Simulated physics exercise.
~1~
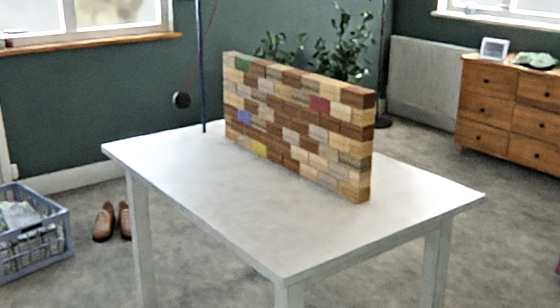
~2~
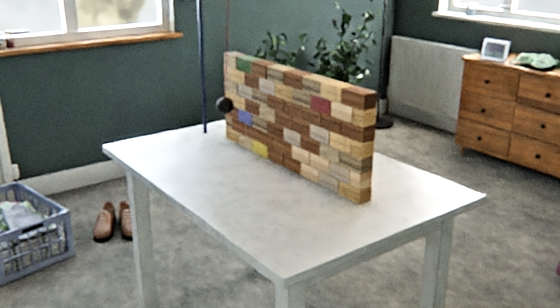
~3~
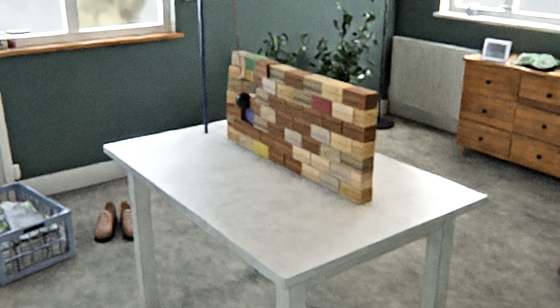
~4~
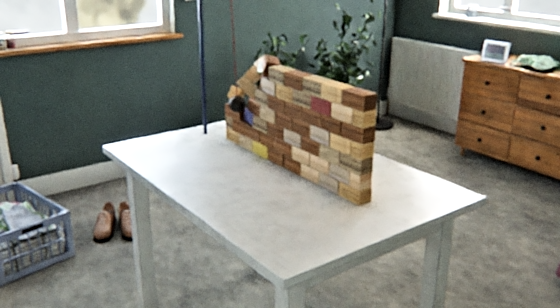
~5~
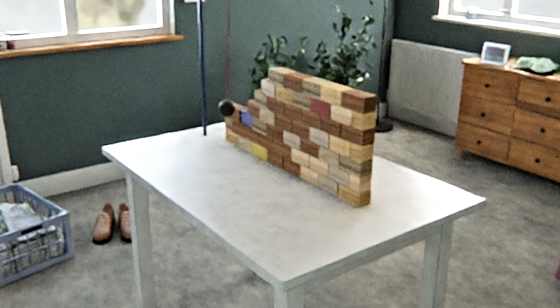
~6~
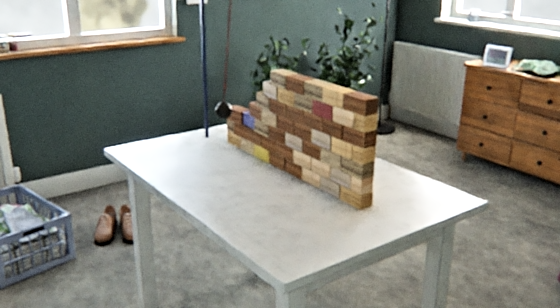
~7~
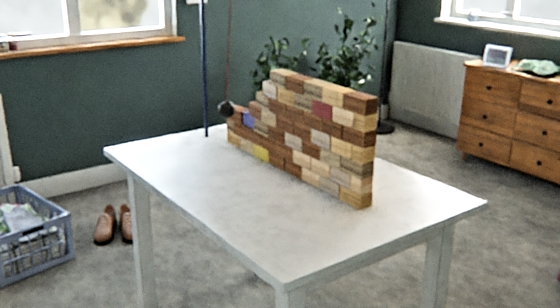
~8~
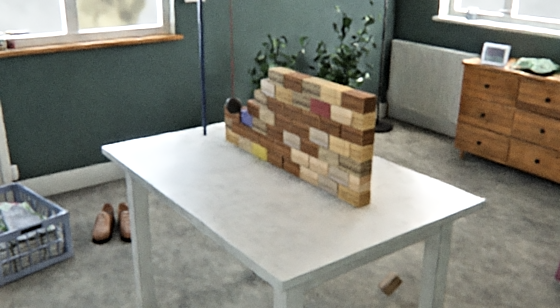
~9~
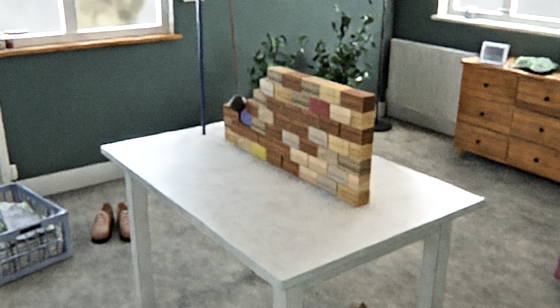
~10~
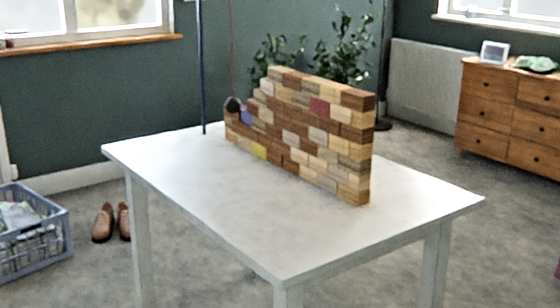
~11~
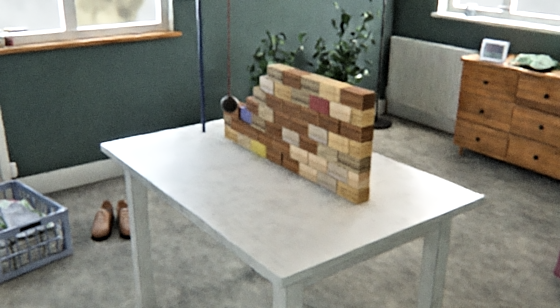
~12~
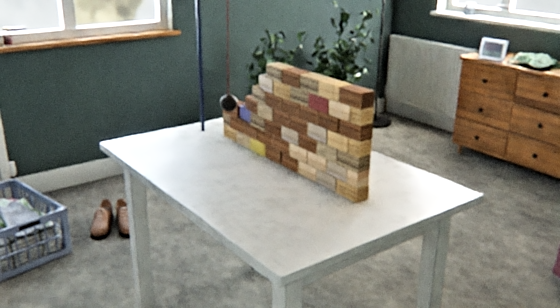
A wall of wooden blocks stood on a white table as a dark ball swung in from the left and broke away its upper left corner, knocking the green block off, then swayed beside the gap while the rest, red block included, stayed standing.
